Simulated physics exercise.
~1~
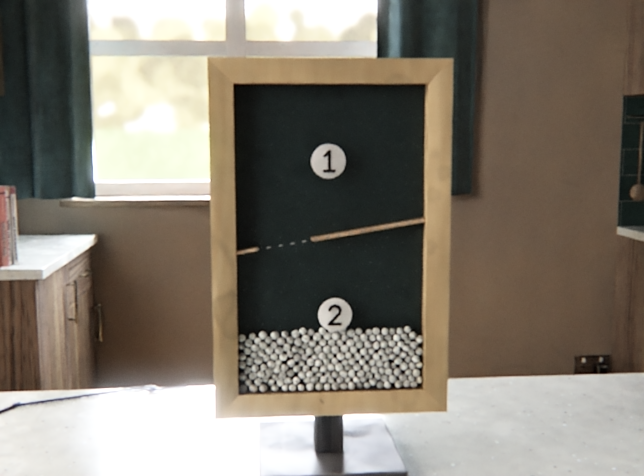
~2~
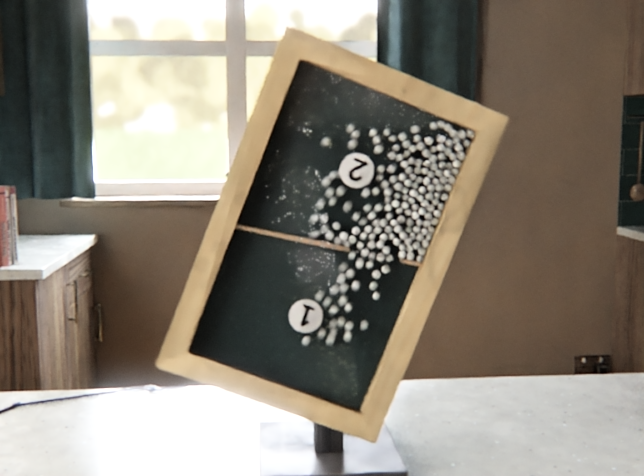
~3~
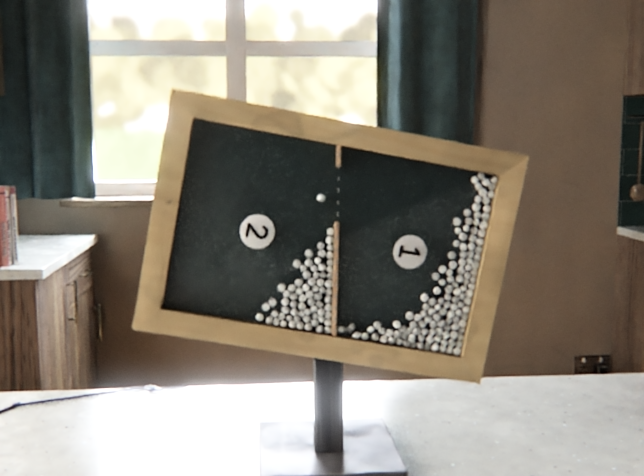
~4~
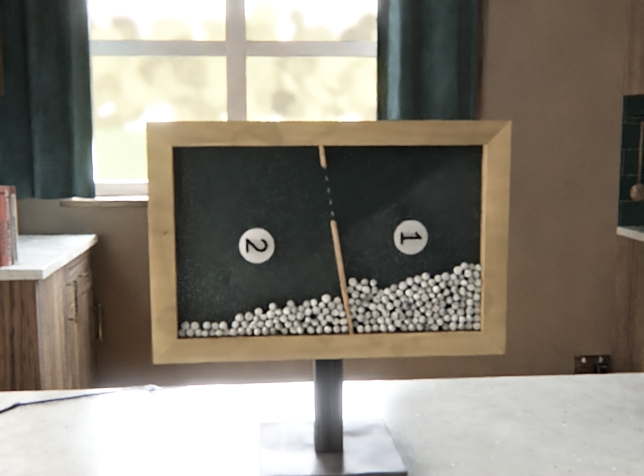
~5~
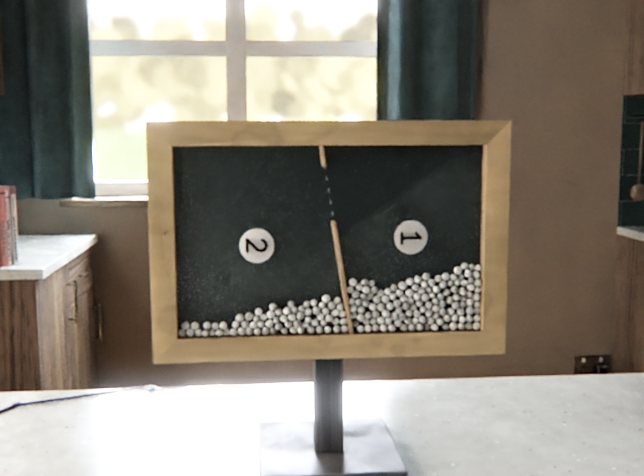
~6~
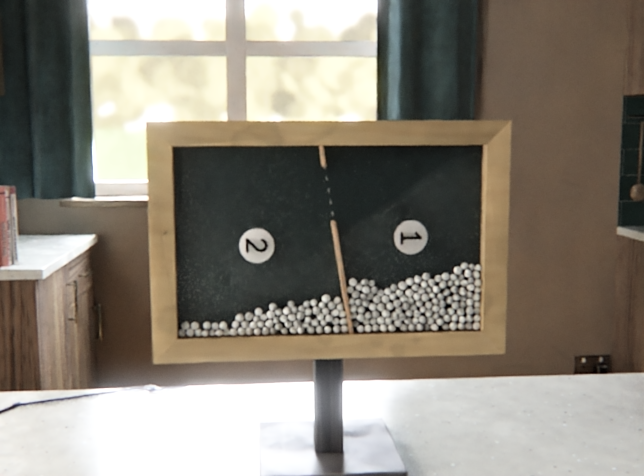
A wooden-framed box of white beads turns over, then rests sideways with beads in both chambers.
